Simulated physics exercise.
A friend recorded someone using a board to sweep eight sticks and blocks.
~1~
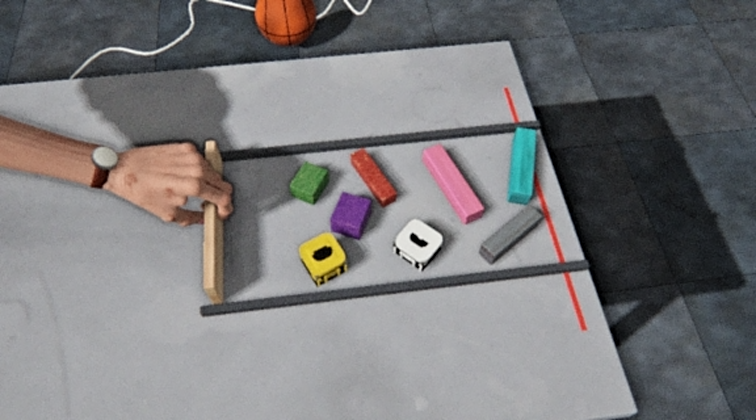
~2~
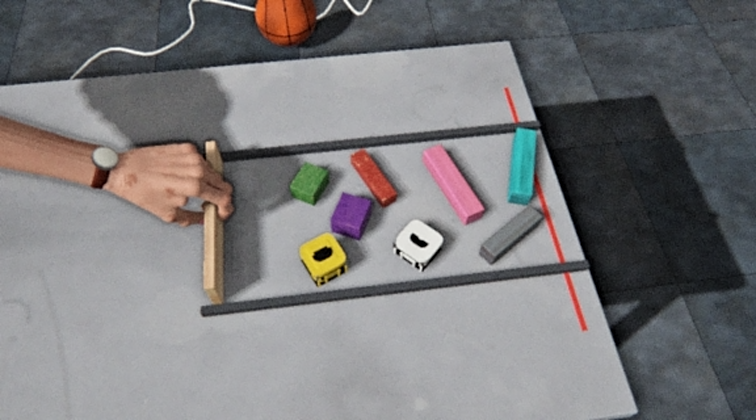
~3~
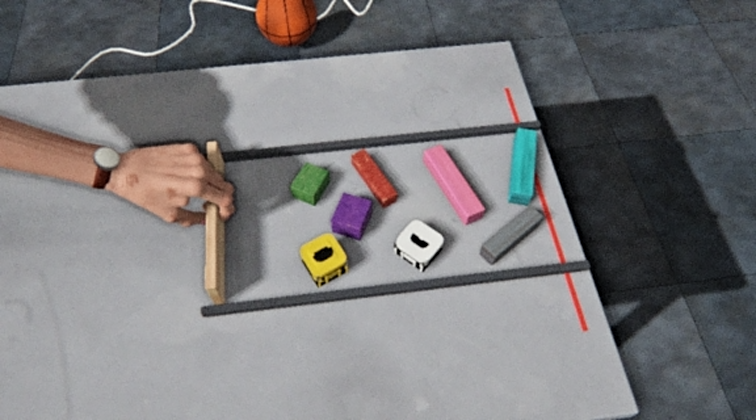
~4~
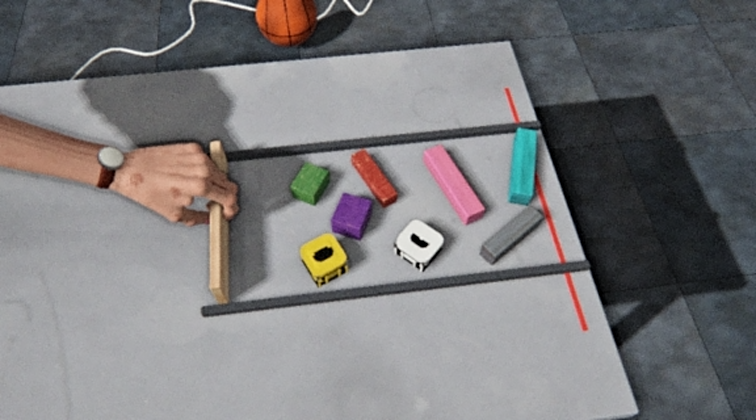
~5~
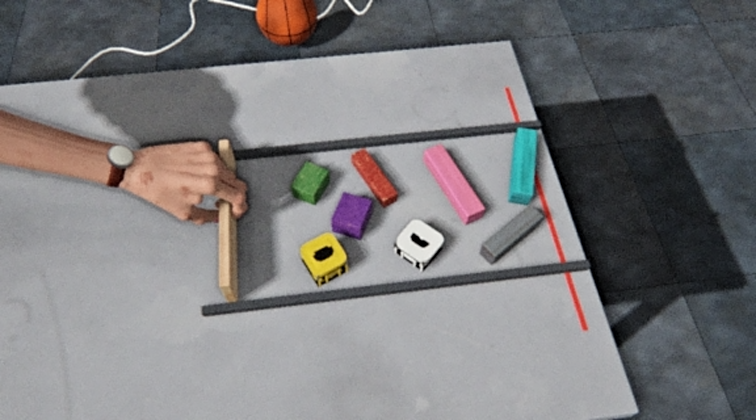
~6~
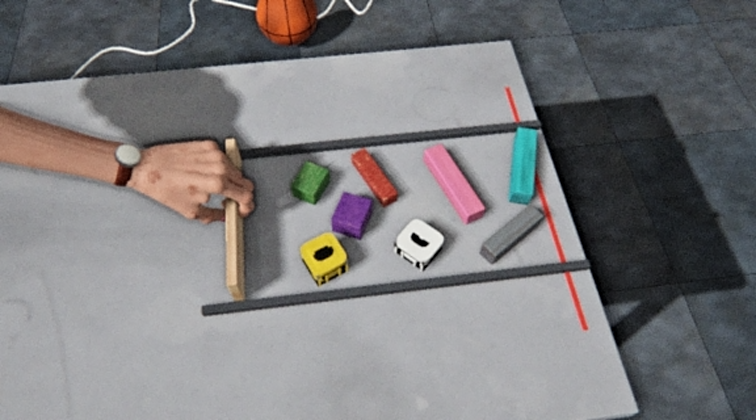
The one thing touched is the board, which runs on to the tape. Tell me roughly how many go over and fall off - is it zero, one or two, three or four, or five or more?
Band: Five and up.
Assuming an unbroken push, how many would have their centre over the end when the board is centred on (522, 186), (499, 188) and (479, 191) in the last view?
Respectively, 4, 2 and 0.
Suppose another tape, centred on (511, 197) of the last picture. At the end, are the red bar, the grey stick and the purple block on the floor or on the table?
One by one: The red bar holds its spot, the grey stick topples, the purple block holds its spot.
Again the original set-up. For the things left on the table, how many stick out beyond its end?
3 overhanging.
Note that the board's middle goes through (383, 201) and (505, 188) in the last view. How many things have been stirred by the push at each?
First 5, then 8.
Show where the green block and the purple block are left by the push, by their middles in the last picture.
The green block settles near (545, 154); as for the purple block, near (559, 189).
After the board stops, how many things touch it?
That would be 3 of them.
Early on, none off yet; turquoise stick at rest near (523, 166); grey stick at rest near (512, 234); pink stick at rest near (453, 183).
A while later, none off yet; turquoise stick moving near (528, 165); grey stick travelled a little near (547, 232); pink stick travelled a little near (500, 171).
Finally, the number that fall off is five or more; lost, red bar, white case, pink stick, grey stick and turquoise stick.
